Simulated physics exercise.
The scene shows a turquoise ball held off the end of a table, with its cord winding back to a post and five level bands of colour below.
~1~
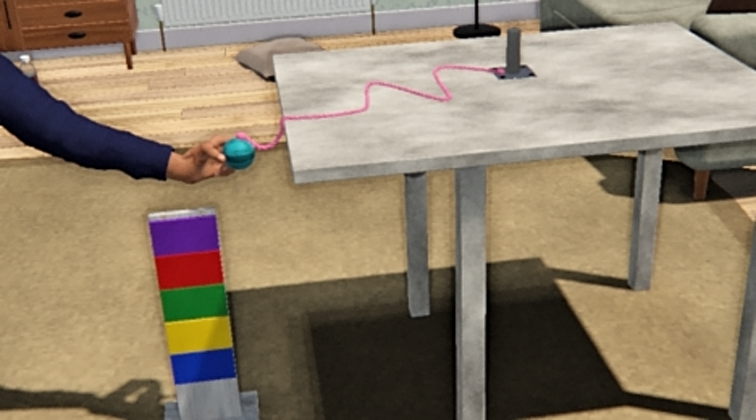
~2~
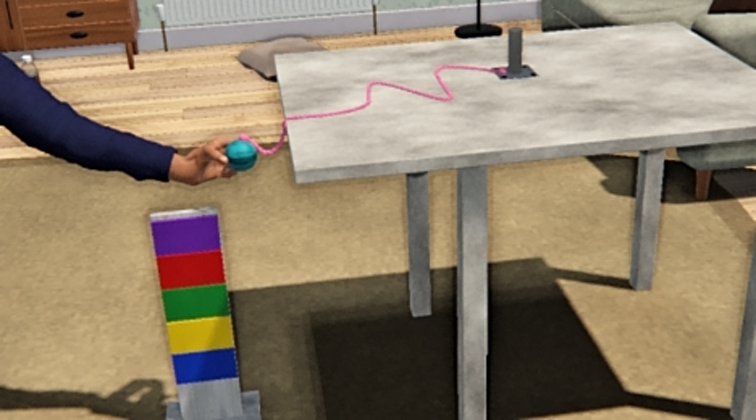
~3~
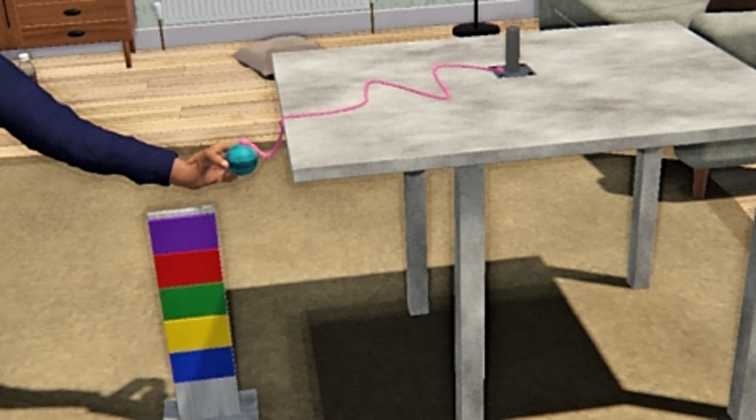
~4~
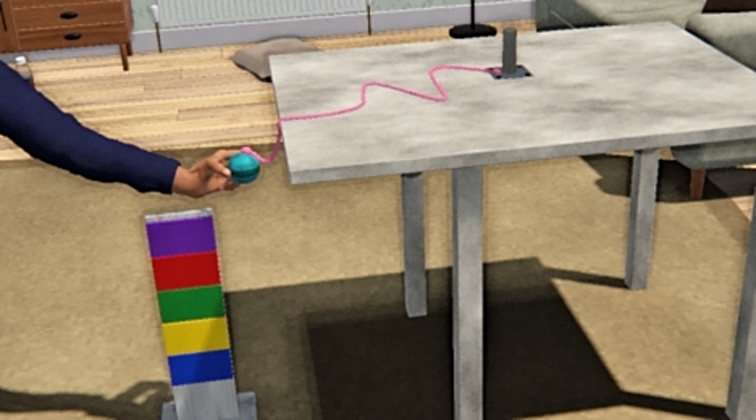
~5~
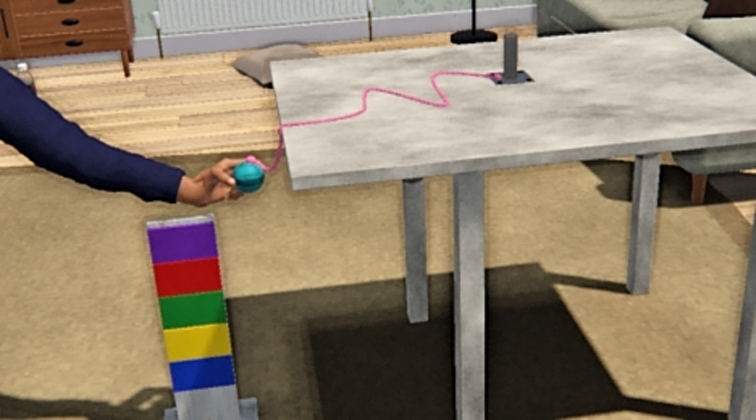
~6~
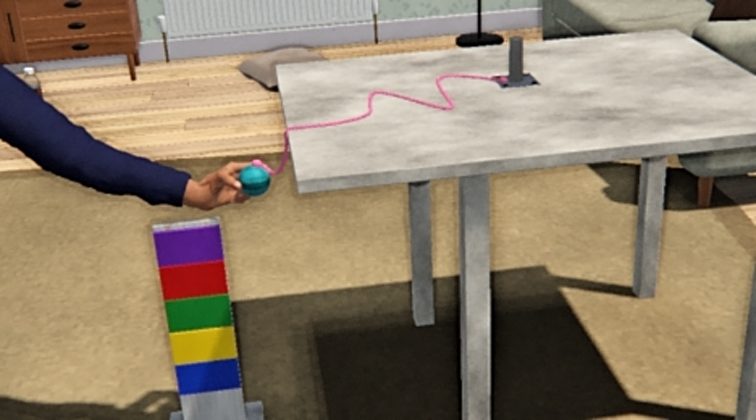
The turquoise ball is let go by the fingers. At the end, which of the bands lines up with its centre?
The band that lines up is blue.
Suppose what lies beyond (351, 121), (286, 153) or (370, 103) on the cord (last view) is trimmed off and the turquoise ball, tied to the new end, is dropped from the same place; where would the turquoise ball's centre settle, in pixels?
(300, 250), (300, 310), (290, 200).
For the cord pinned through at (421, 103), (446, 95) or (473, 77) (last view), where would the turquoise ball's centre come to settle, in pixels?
Results: (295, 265); (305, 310); (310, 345).
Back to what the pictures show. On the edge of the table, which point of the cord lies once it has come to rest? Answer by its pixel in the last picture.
You'll find it somewhere around (401, 97).
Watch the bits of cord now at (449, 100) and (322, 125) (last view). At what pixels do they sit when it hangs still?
About (371, 103), and the other about (297, 259).
A little later, ball near (280, 367); level with blue.
Next, ball near (326, 327); level with blue.
Later still, ball near (296, 358); level with blue.
When it is over, ball near (311, 353); level with blue. Its middle rests at the blue band.
